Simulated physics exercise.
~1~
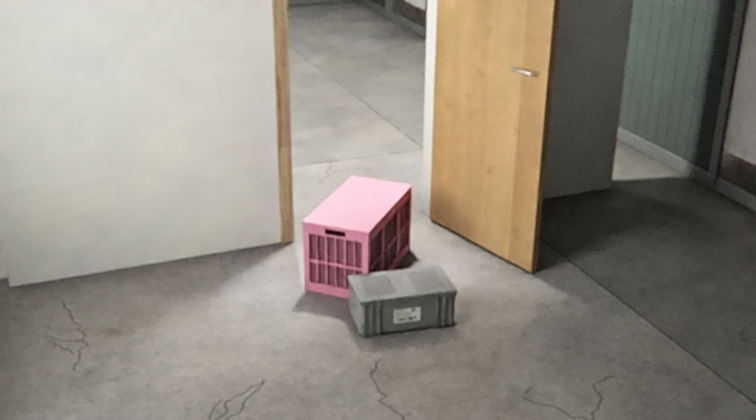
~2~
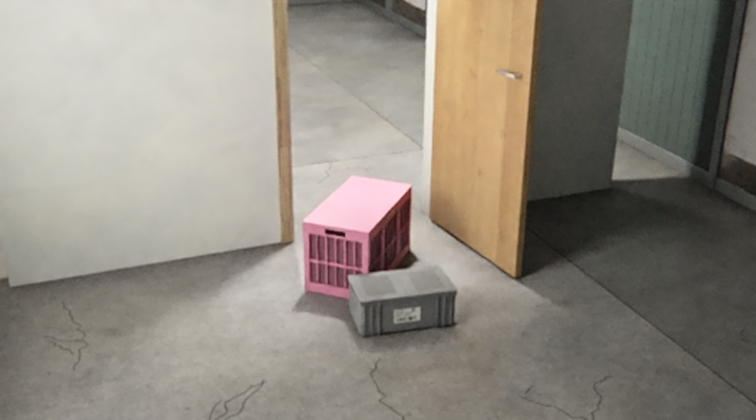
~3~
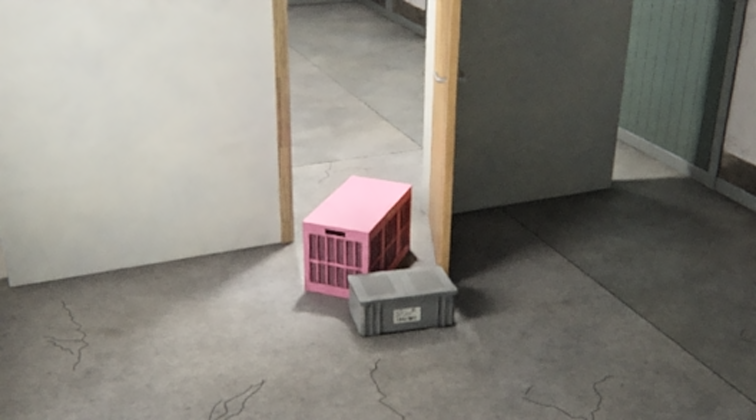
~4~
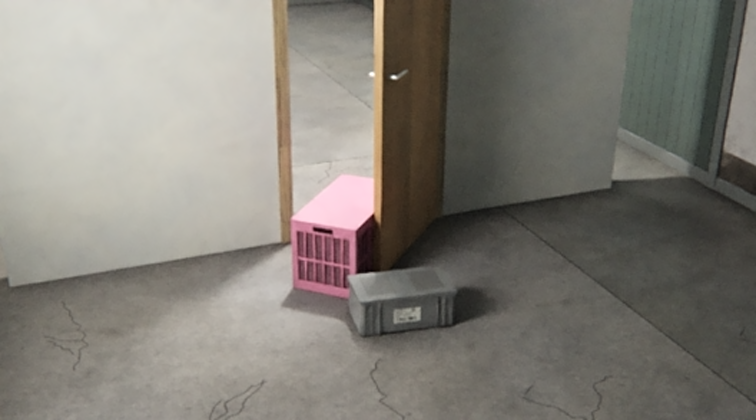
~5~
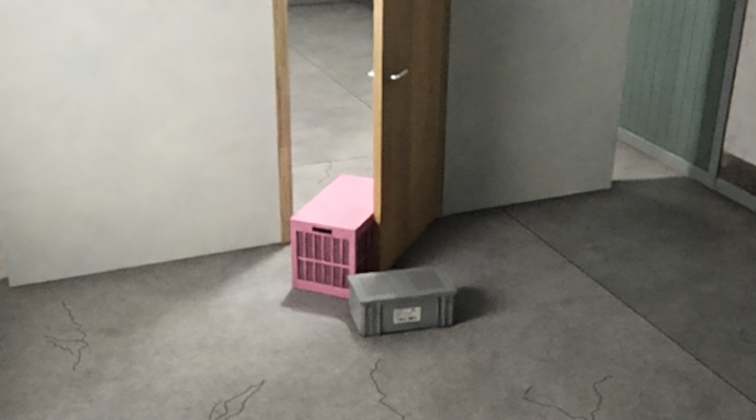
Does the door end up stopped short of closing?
Yes, the door is blocked by the pink crate in its path and stays partly open.
